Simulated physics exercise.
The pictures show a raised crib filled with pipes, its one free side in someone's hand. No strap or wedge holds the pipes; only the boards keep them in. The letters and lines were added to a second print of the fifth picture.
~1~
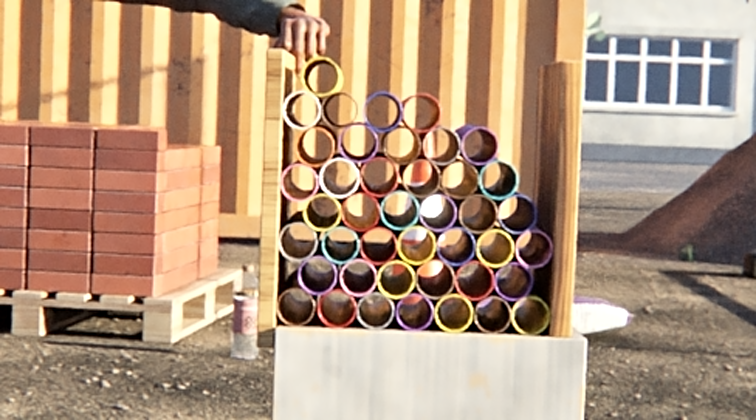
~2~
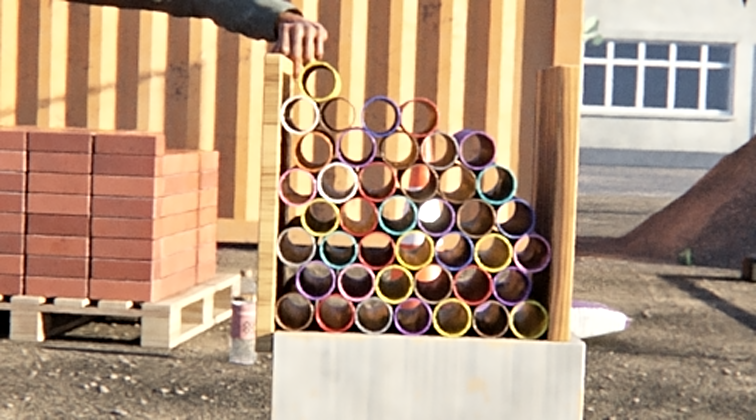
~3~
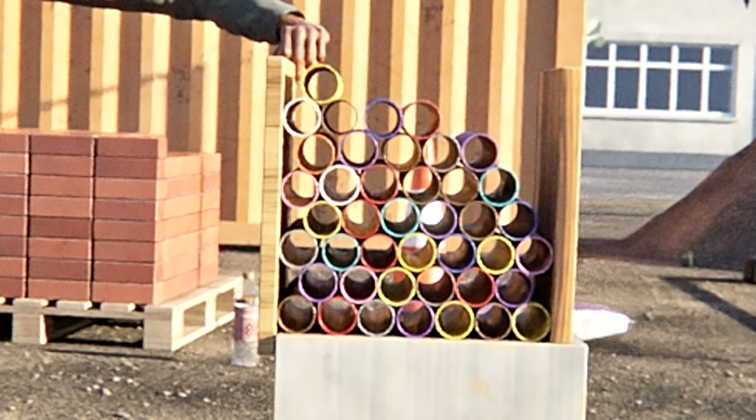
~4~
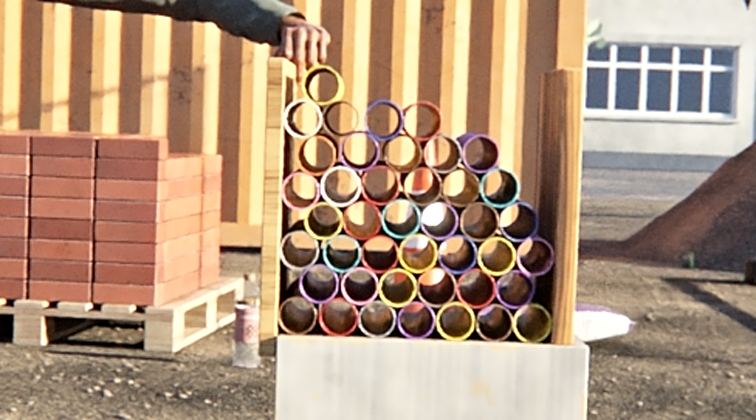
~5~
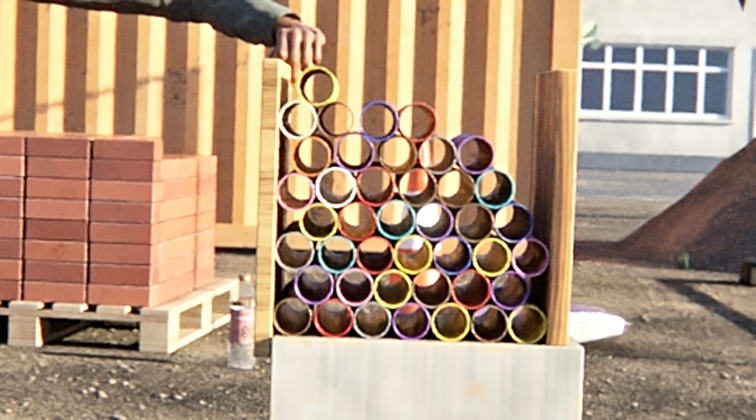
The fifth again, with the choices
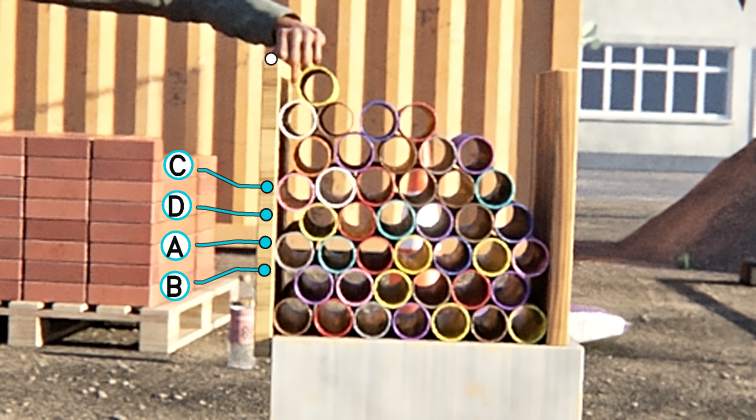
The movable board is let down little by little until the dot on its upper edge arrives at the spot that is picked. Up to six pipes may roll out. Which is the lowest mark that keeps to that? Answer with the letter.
Stop at B.
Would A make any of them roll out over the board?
Yes.
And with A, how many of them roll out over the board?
At A the number is five.
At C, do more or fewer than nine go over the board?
At C, fewer than nine.
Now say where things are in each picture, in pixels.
The first frame shows a brown pipe (492, 315); a yellow pipe (396, 280); a yellow pipe (416, 245).
The second frame shows a yellow pipe (414, 250); a pink pipe (297, 188).
The third frame shows a purple pipe (438, 219); a brown pipe (422, 186).
The fourth frame shows a brown pipe (403, 154); a yellow pipe (322, 85).
The fifth frame shows side board (274, 201); a brown pipe (293, 317); a brown pipe (489, 324).
On the marked copy, A at (265, 242); B at (264, 270); C at (267, 187); D at (266, 215); the white dot at (271, 59).
Taking B. A third of the way, top of the board (278, 147).
Two thirds of the way, top of the board (275, 245).
When it is over, top of the board (274, 270), five out over the board.
As for the rest, A five out over the board; C two out over the board; D two out over the board.
